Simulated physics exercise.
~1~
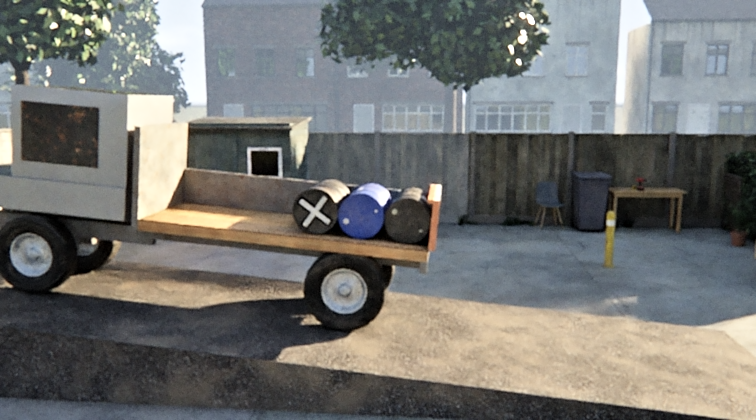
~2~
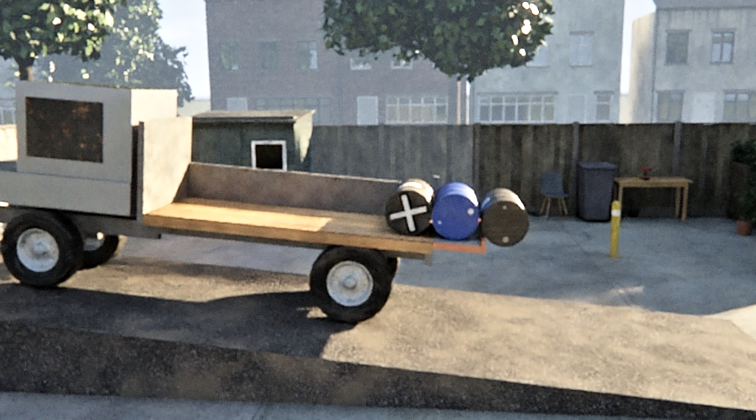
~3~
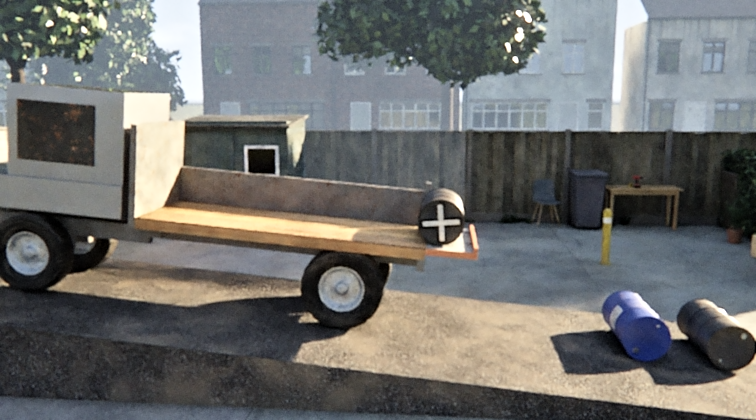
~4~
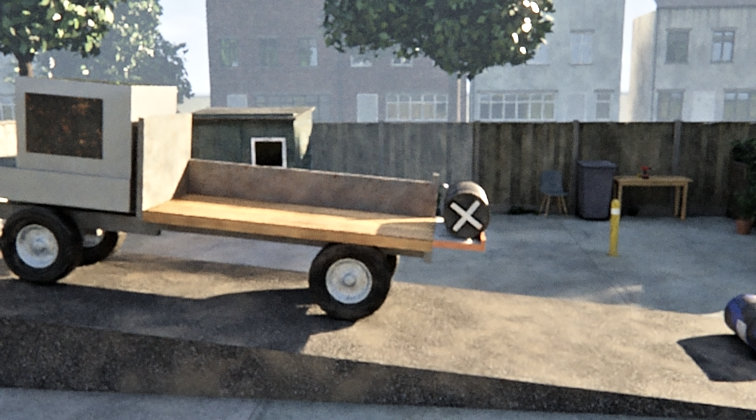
In a paved yard backed by a wooden fence, brick houses and trees, a slightly swaying side view shows a grey flatbed truck on a slope falling to the right. Three drums sit at the right end of its wooden bed, a black one with a white cross, a blue one and another dark one, against an upright tailgate. The tailgate drops flat, and the drums roll right onto it. The dark and blue drums go over the edge and land on the ground. The blue one rolls on to the right edge of view, while the crossed drum remains on the lowered gate.
